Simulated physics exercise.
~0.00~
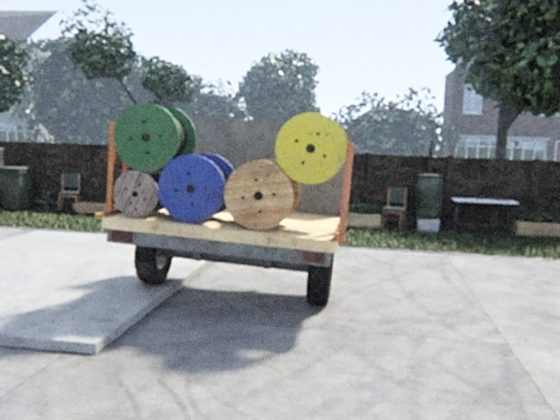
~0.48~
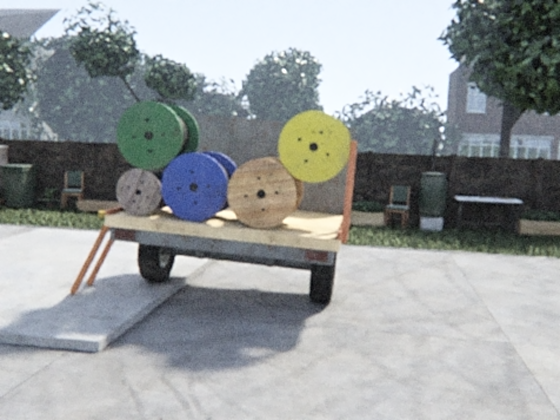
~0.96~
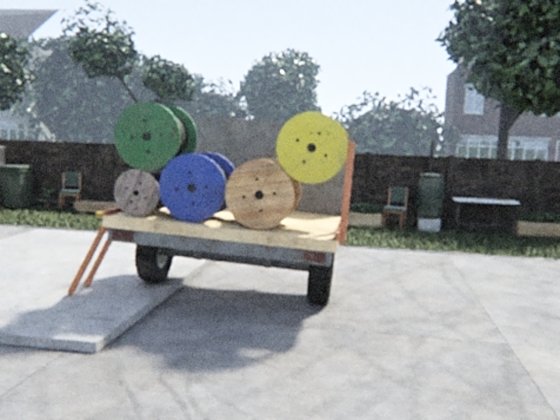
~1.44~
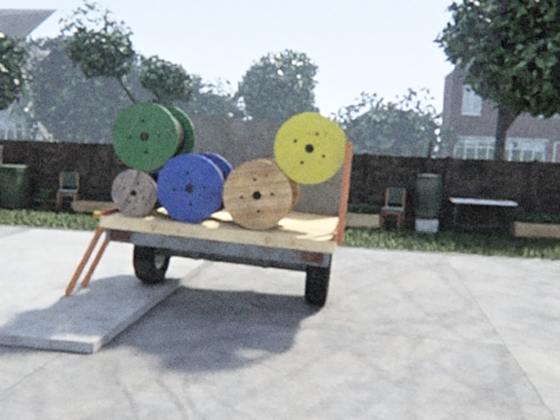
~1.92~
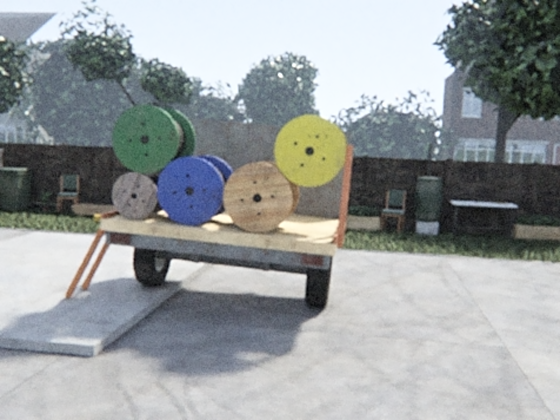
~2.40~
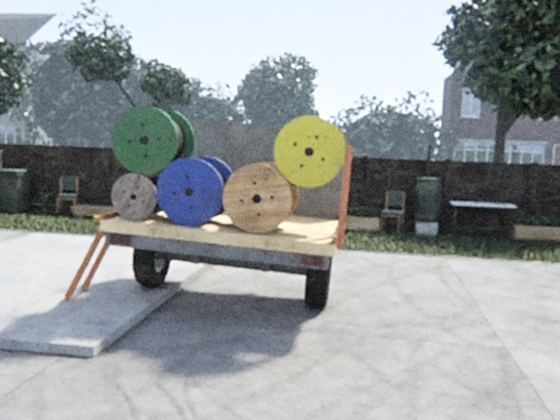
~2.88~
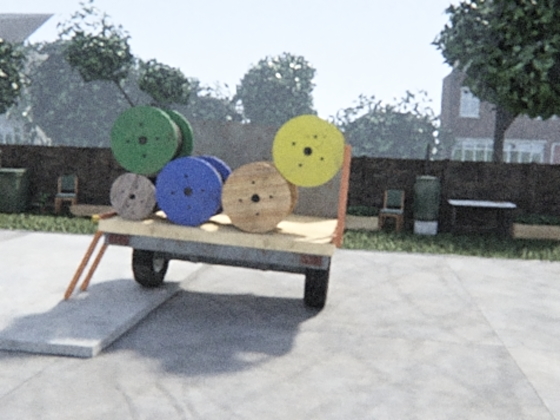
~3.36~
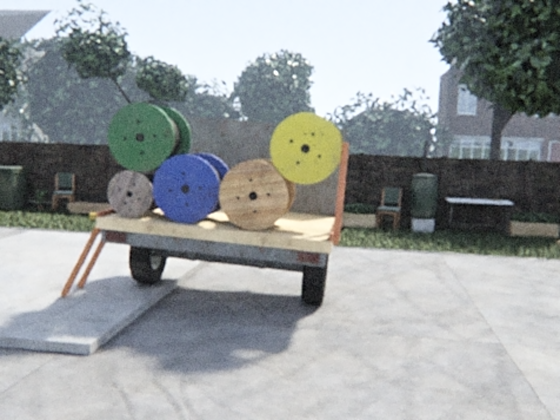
On a paved yard, a trailer's left posts swing down, but all five reels stay put.
